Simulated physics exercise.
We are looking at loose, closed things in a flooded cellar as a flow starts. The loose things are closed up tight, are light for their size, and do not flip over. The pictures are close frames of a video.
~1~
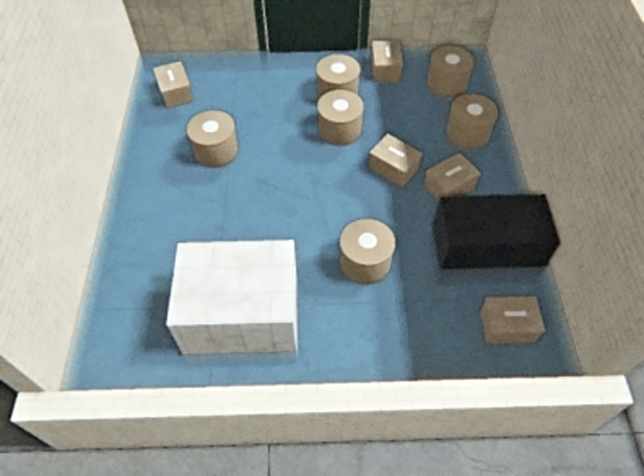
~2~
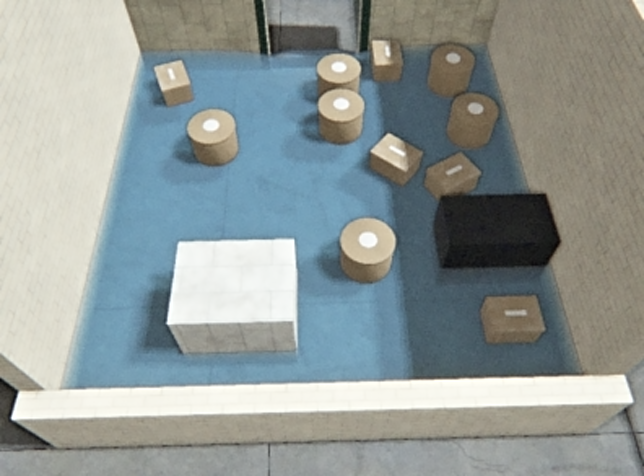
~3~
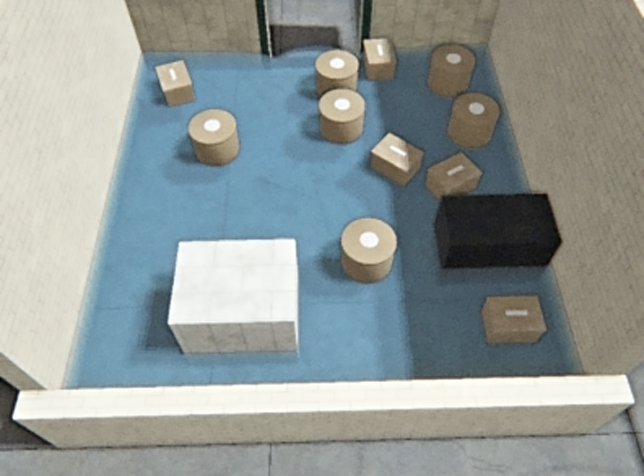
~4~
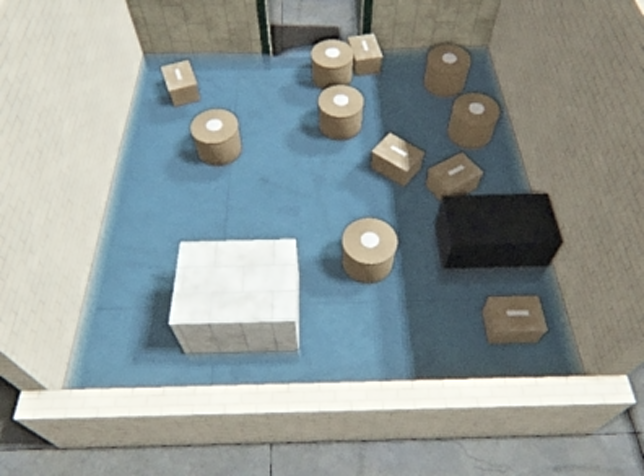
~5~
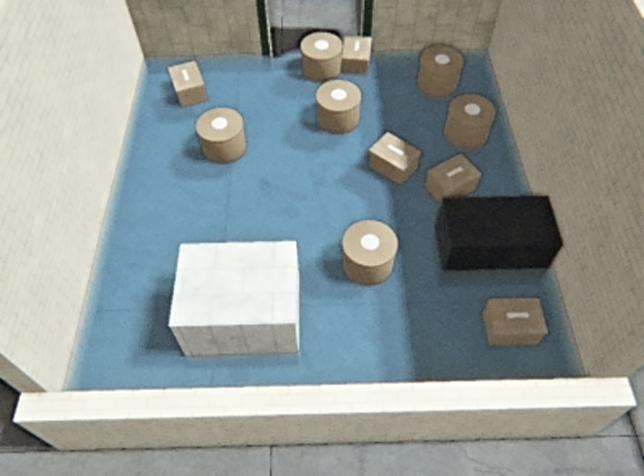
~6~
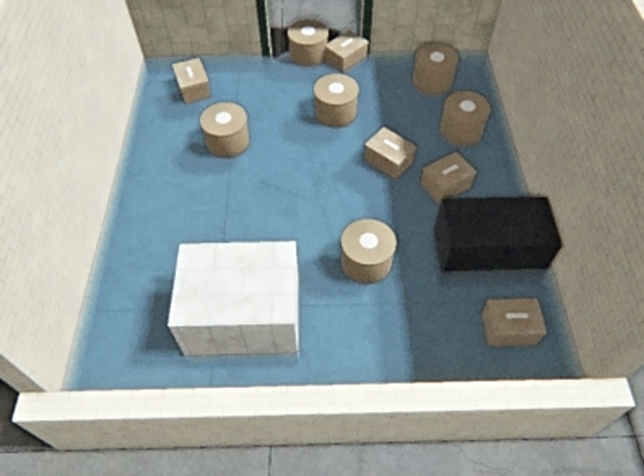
A large white block stands at the front left of a flooded, pale-walled cellar, seen from high above by a still camera. A black block stands at right in the blue water, among brown round tubs and boxes with pale tops or labels. The dark green door at the back opens, then the nearest tub and box drift leftward into the doorway area, others shift slightly, and the front ones barely move.
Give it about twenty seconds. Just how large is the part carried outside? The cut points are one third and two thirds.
The portion is in the top third.
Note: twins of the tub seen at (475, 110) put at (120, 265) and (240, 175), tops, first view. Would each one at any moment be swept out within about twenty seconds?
Going one by one, I'd say it doesn't leave and then it leaves.
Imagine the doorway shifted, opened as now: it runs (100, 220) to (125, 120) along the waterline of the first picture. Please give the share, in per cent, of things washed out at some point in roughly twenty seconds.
About 60 per cent.
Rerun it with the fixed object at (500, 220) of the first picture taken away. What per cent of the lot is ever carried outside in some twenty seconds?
80 per cent.
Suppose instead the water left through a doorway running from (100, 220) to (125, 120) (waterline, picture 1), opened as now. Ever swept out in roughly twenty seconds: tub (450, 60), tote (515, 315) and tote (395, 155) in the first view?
Following that order: Remains behind; remains behind; escaped.
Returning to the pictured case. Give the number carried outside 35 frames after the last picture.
By my count it is 8.
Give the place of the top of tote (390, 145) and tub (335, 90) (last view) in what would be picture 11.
Near (389, 120) and (327, 47).
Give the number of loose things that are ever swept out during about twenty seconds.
9 in all.
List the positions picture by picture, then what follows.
In the first frame, a tub at (338, 69) floats; a tote at (387, 53), afloat; 0 of 11 have shifted.
In the second frame, a tub at (339, 68), afloat; a tote at (387, 52), afloat; 0 of 11 have shifted.
In the third frame, a tub at (337, 64), afloat, close to its start; a tote at (380, 51), afloat, close to its start; 2 of 11 have shifted.
In the fourth frame, a tub at (332, 54), afloat, close to its start; a tote at (365, 47), afloat, close to its start; 5 of 11 have shifted.
In the fifth frame, a tub at (322, 46), afloat, a stride from its start; a tote at (357, 47), afloat, a stride from its start; 8 of 11 have shifted.
In the sixth frame, a tub at (308, 32) floats, a stride from its start; a tote at (347, 44) floats, a stride from its start; 9 of 11 have shifted.
A moment on, 2 of 11 are out; 9 afloat.
Next, 5 of 11 are out; 6 afloat.
Later, 8 of 11 are out; 3 afloat.
In the end, 9 of 11 are out; 2 afloat.
